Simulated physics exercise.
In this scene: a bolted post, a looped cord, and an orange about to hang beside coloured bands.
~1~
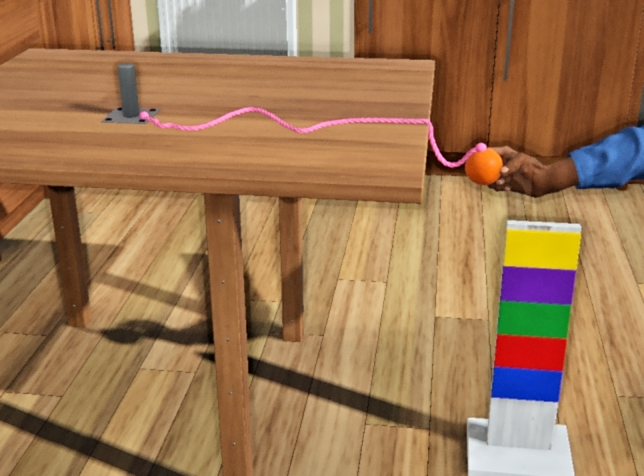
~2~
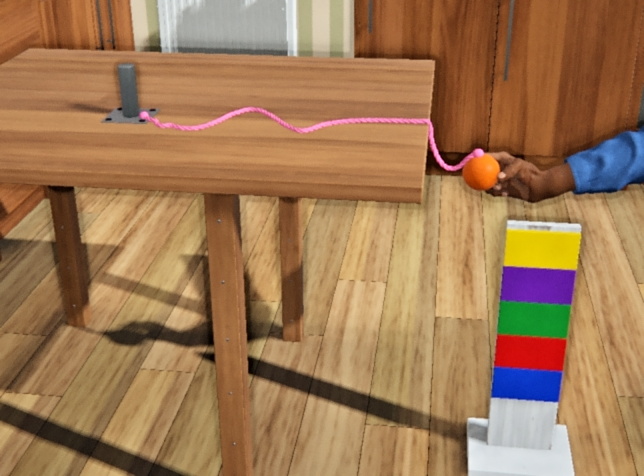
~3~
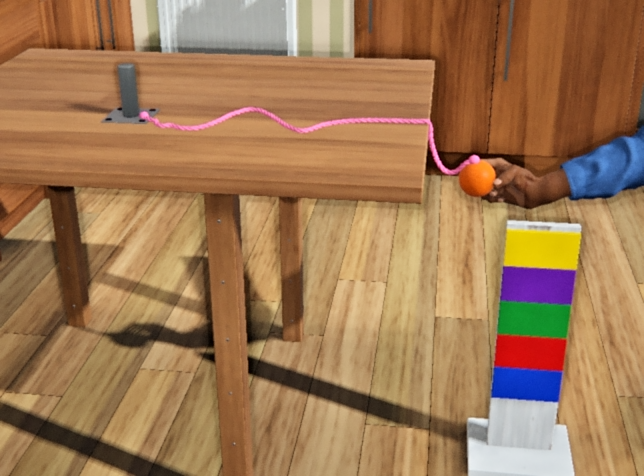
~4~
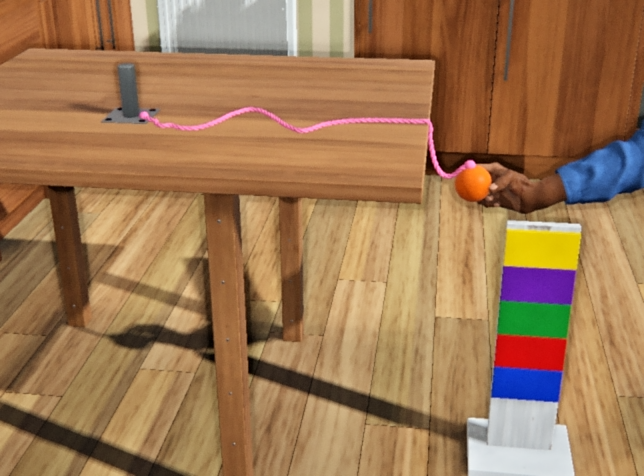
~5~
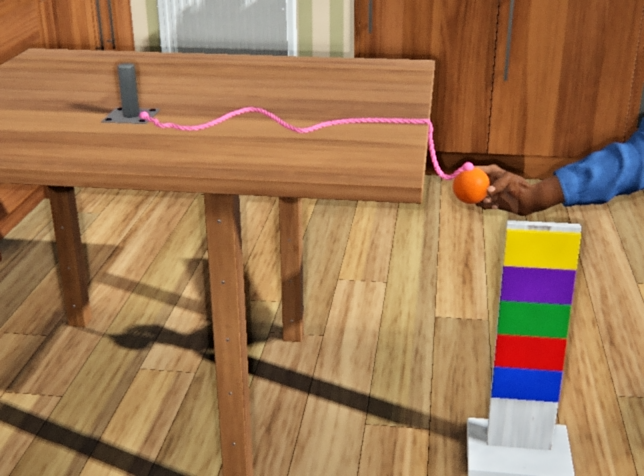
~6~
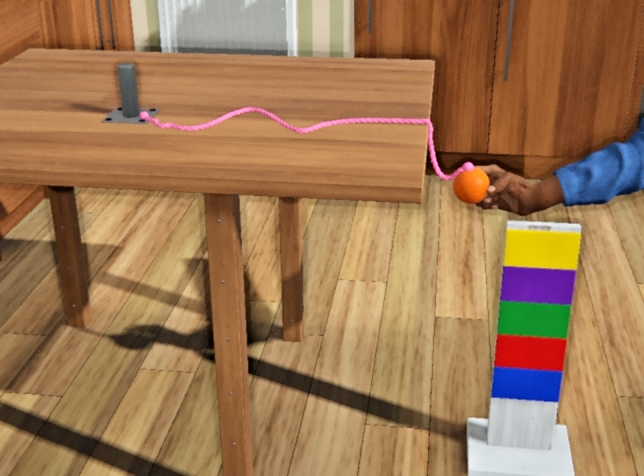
A hand held an orange ball tied to a pink cord lying across a wooden table, moved it slightly down and to the left above a colour-banded post, then kept it nearly still.
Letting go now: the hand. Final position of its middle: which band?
Band: Green.
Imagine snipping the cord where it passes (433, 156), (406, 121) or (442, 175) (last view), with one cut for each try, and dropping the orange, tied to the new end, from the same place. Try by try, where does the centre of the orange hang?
The places are (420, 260), (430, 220) and (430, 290).
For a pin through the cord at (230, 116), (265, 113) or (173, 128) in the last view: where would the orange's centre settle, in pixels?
Respectively (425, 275), (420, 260) and (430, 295).
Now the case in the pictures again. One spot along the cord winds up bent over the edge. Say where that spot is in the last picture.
It's the one at (334, 123).
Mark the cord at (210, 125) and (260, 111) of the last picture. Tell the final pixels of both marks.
One ends up around (237, 119), the other around (309, 121).
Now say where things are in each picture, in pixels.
In the first picture, orange (484, 167); yellow (542, 251); purple (538, 287); green (534, 321); red (530, 354); blue (527, 385).
In the second picture, orange (481, 173); cord through (163, 126) (230, 116) (279, 121) (340, 122) (426, 124).
In the third picture, orange (477, 179).
In the fourth picture, orange (473, 184); cord through (163, 126) (230, 116) (279, 121) (340, 122) (426, 124).
In the fifth picture, orange (471, 186).
In the sixth picture, orange (471, 186); cord through (163, 126) (230, 116) (279, 121) (340, 122) (426, 124).
Soon after, orange near (417, 287); level with purple.
Then, orange near (417, 307); level with green.
At rest, orange near (427, 311); level with green. Its middle rests at the green band.
